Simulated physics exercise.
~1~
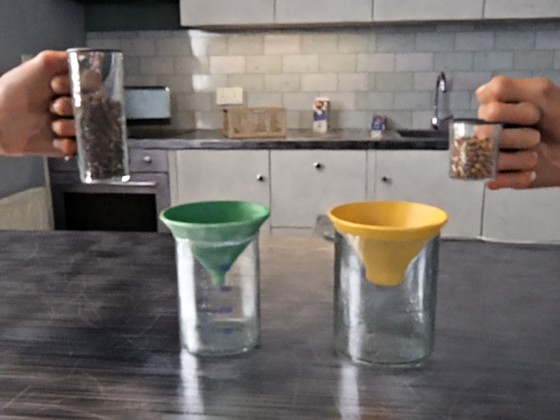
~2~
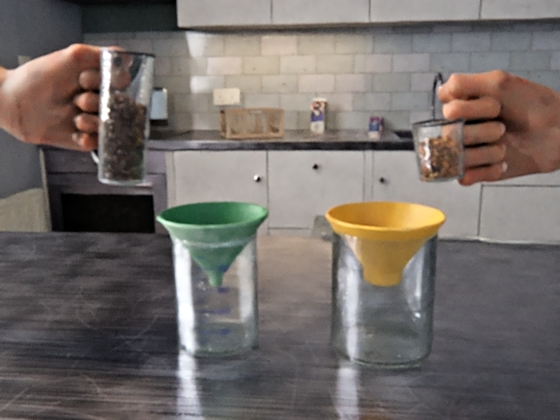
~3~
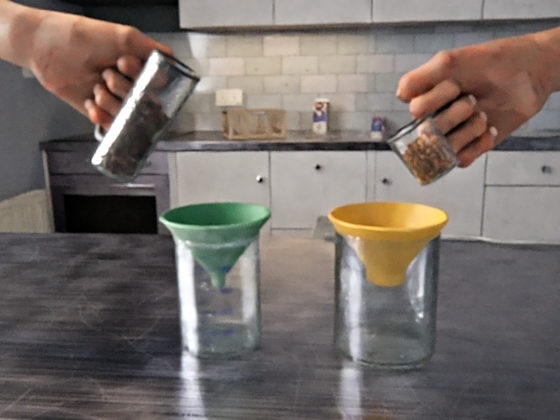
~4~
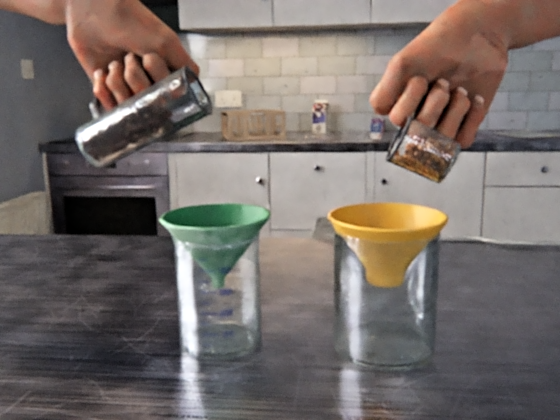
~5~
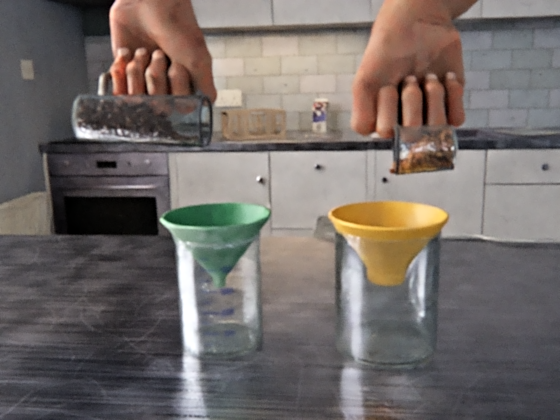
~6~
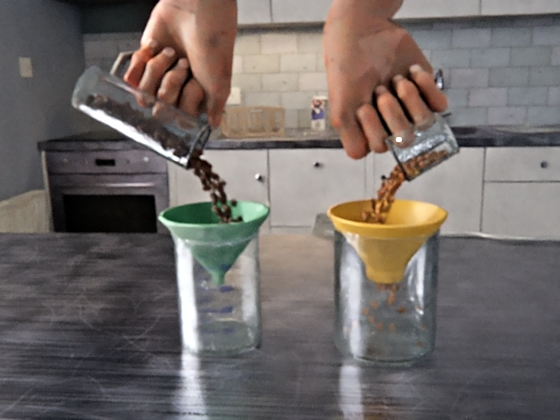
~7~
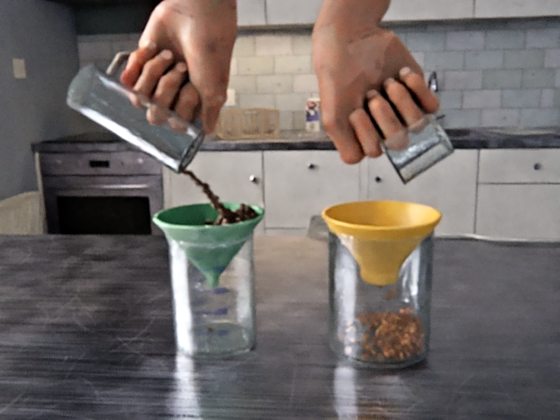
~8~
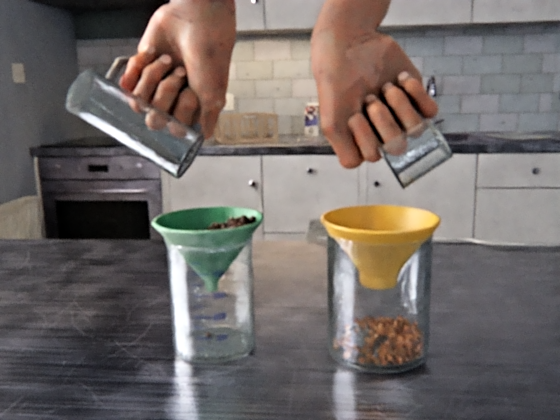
Two hands hold small clear cups above a dark tabletop in a kitchen, seen from the front by a slightly swaying camera. Below them, a green funnel on the left and a yellow funnel on the right each sit in a clear jar. The left cup holds dark pieces and the right one orange-brown bits. The hands tip the cups inward until both loads spill into the funnels. The orange-brown bits run through and settle in the right jar, while the dark pieces pile up in the green funnel, leaving the left jar looking nearly empty beneath the emptied, upturned cup.
